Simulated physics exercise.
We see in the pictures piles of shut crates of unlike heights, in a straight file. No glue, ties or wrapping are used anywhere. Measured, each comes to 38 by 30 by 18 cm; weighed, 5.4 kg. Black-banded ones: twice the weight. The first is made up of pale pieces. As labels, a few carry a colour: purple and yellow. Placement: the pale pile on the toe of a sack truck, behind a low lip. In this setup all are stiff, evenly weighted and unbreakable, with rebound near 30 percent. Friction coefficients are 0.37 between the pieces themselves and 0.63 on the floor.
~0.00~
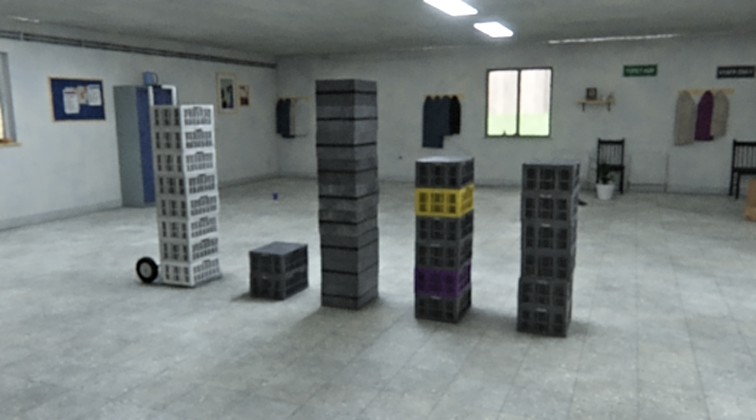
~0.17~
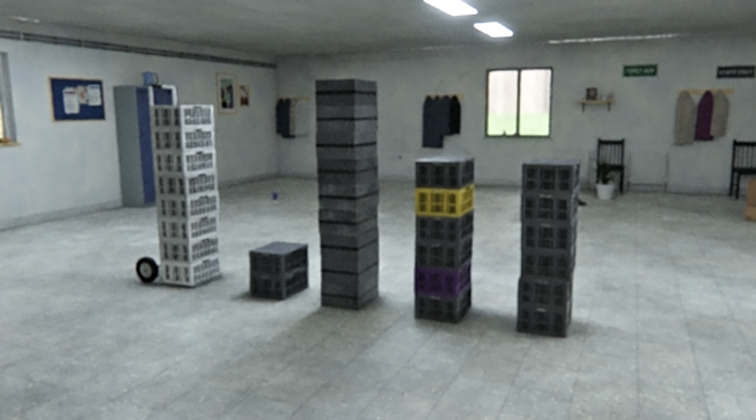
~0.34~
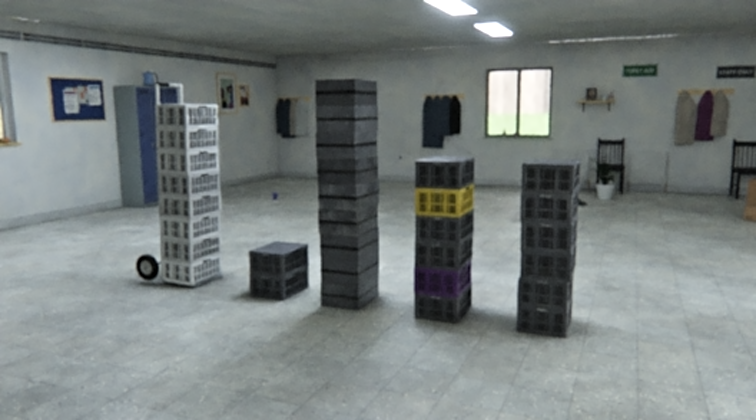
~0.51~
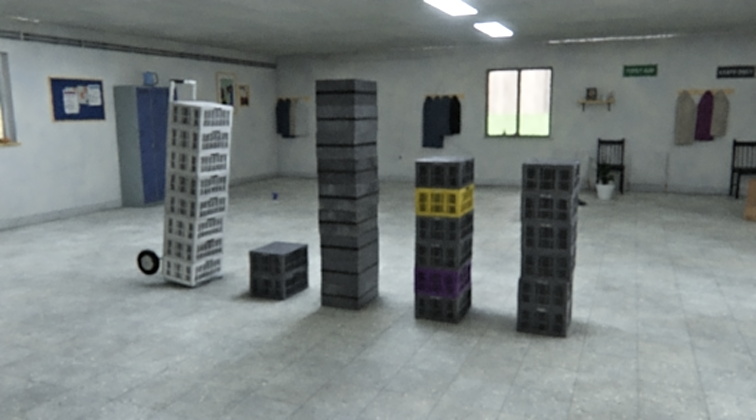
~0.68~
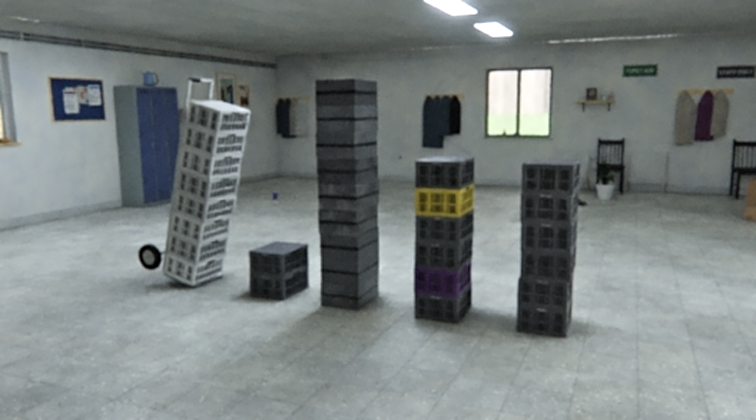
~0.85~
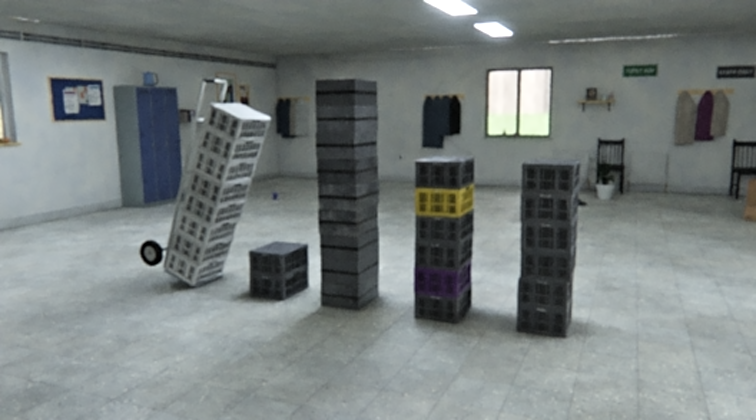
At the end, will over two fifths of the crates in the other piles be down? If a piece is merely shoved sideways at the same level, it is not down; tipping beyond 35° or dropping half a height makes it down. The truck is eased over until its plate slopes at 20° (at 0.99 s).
No, under two fifths are.
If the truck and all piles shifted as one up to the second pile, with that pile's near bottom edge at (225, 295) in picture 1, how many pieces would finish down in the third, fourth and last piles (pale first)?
Down per pile: Third 0; fourth 0; last 0.
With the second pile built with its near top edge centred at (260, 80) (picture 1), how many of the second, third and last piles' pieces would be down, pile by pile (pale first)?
Result: Second pile 9, third pile 9, last pile 6.
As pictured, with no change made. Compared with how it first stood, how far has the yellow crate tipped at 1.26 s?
Roughly 0°.
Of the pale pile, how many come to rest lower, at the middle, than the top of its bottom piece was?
1.
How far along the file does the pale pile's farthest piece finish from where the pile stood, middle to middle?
Roughly 120 cm.
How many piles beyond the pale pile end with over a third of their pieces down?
Summing them, I get 0 in all.
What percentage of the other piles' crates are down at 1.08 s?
0 per cent.
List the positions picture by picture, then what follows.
In the first picture (we follow the side turned to the camera), truck frame 0° forward; purple crate (435, 283); yellow crate (437, 203); no other piece has moved.
In the second picture, truck frame 0° forward; yellow crate (437, 203).
In the third picture, truck frame 3° forward; yellow crate (437, 203).
In the fourth picture, truck frame (170, 122) 8° forward, top of the pale pile leaning 8°; yellow crate (437, 203); no other piece has moved.
In the fifth picture, truck frame (184, 120) 14° forward, top of the pale pile leaning 15°; yellow crate (437, 203); no other piece has moved.
In the sixth picture, truck frame (195, 120) 19° forward, top of the pale pile leaning 23°; yellow crate (437, 203); purple crate (435, 283); no other piece has moved.
Around 0.94 s, 0 of the pale pile down; none of the 23 other crates down.
Around 1.08 s, 8 of the pale pile down; none of the 23 other crates down.
Around 1.26 s, 8 of the pale pile down; none of the 23 other crates down, 1 disturbed.
Around 1.52 s, 8 of the pale pile down; none of the 23 other crates down, 7 disturbed.
Finally (2.4 s), 8 of the pale pile down; none of the 23 other crates down, 7 disturbed; yellow crate unmoved; purple crate unmoved. That is 0 per cent. Seen by the last camera, middles, yellow crate near (445, 199), purple crate near (443, 275).
